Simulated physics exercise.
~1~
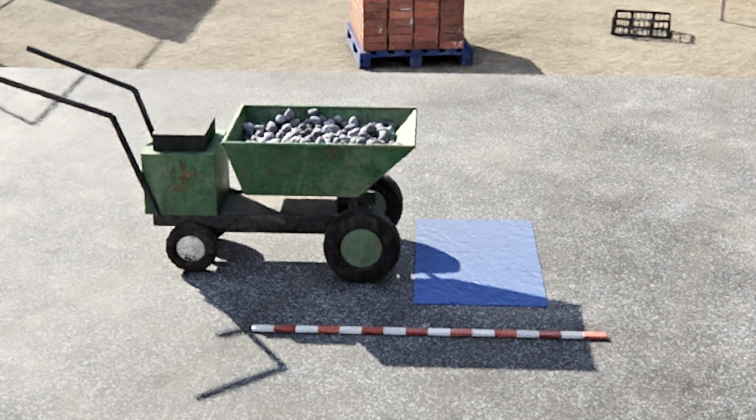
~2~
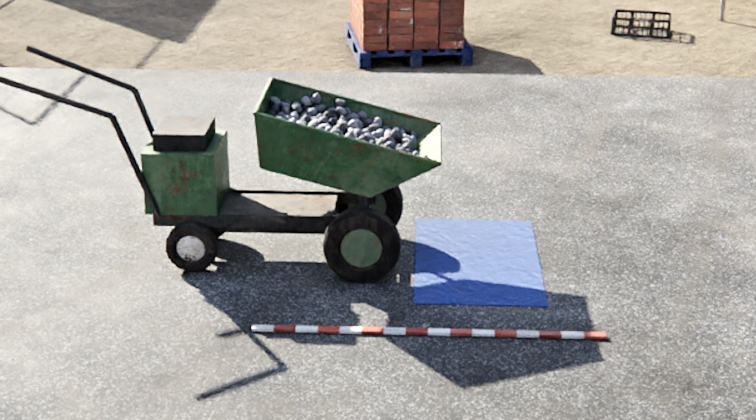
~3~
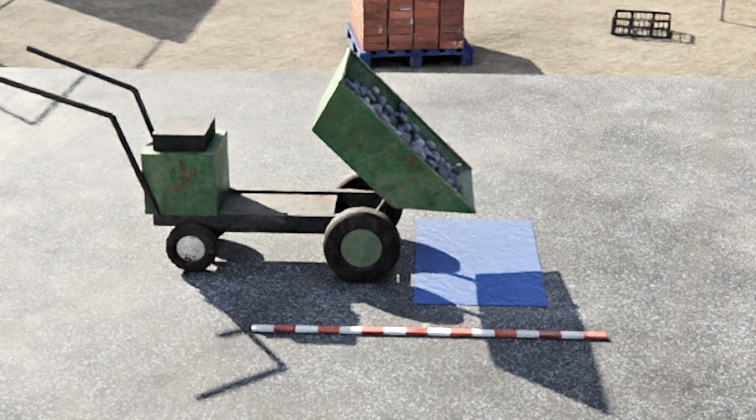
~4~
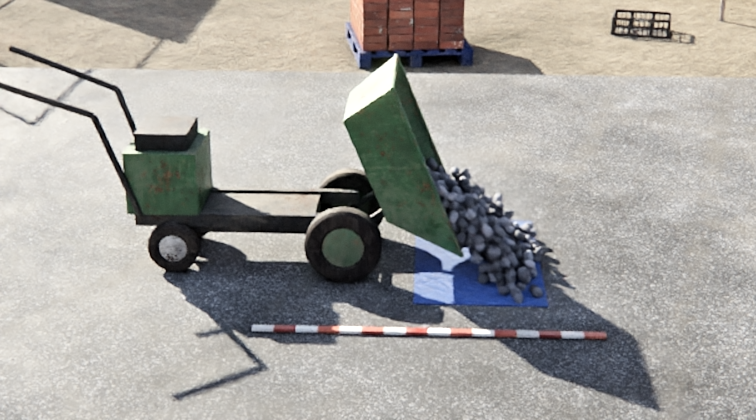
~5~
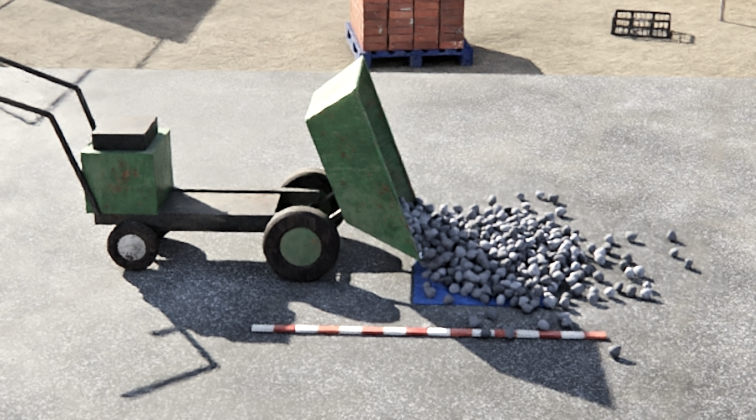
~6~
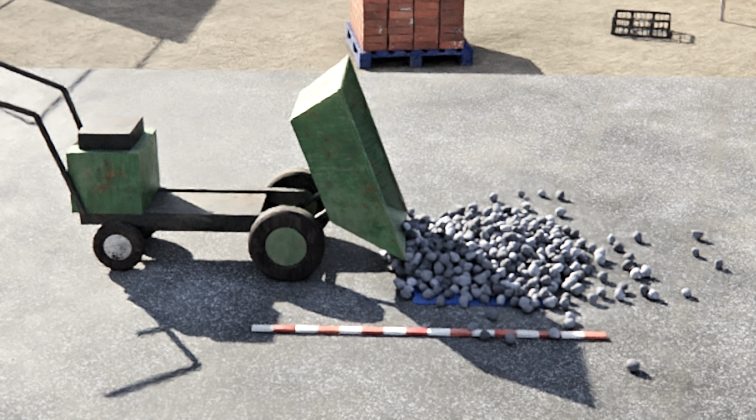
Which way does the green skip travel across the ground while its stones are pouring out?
The skip travels to the left, along with the rest of the machine.
On a paved yard, a green motor barrow tips grey stones over a blue sheet and backs left.
